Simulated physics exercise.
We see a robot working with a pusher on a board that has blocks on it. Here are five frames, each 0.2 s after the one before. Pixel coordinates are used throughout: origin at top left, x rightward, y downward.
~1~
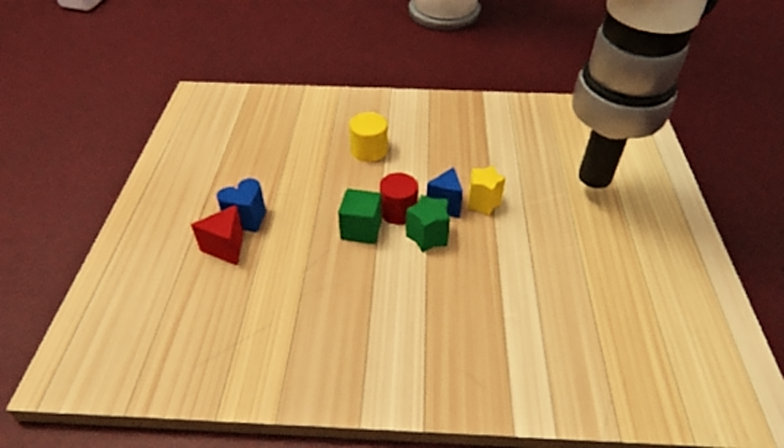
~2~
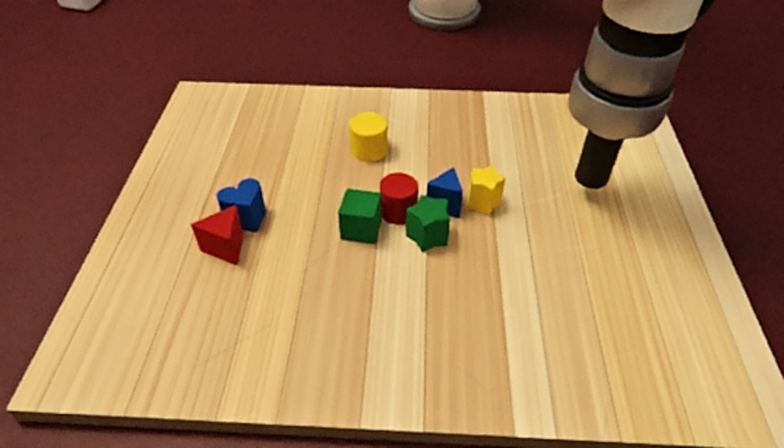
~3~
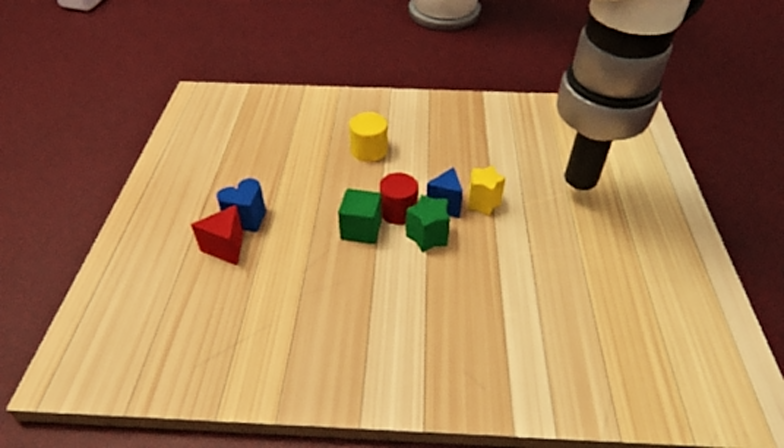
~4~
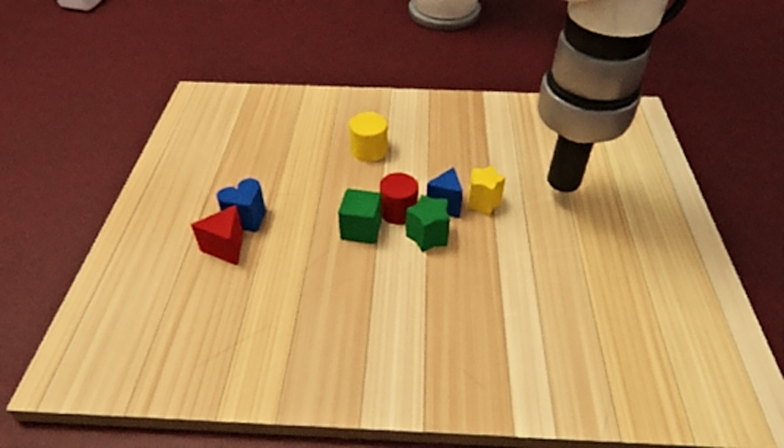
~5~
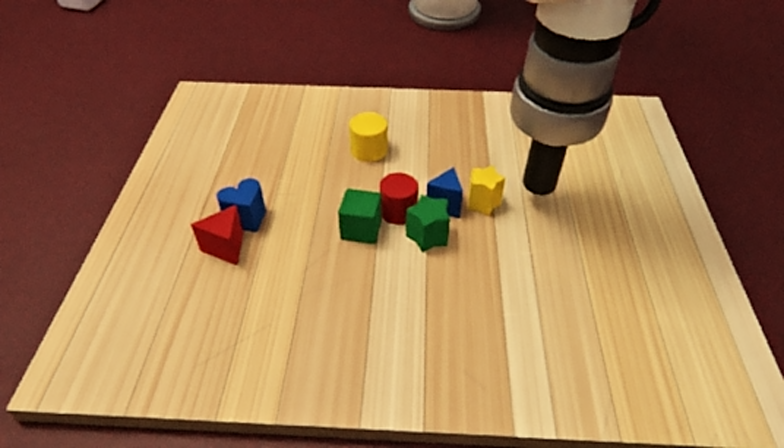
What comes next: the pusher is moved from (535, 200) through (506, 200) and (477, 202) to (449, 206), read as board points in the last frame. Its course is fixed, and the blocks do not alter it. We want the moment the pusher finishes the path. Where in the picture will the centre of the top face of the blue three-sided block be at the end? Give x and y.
Its top middle: (401, 169).
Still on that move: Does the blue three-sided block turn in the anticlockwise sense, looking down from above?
Going by the path, no.
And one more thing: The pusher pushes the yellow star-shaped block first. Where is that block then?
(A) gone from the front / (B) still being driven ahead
I'll go with B - still being driven ahead.
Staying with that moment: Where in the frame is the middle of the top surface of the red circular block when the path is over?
By then it is at (373, 179).
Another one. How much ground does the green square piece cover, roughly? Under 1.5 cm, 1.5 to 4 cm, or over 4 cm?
It will fall in the lowest band, under 1.5 cm.
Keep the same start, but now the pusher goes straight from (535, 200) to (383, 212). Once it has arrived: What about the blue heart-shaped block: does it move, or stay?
The push misses it.
On the path given first. Halfway along, pusher at (494, 185); blue three-sided block at (438, 181), turned 15° clockwise; yellow star-shaped block at (468, 180).
At the end, pusher at (450, 191); green square piece at (356, 204); red circular block at (373, 179); green star-shaped block at (427, 210), turned 15° anticlockwise; blue three-sided block at (401, 169), turned 50° clockwise; yellow star-shaped block at (422, 184), turned 15° clockwise.
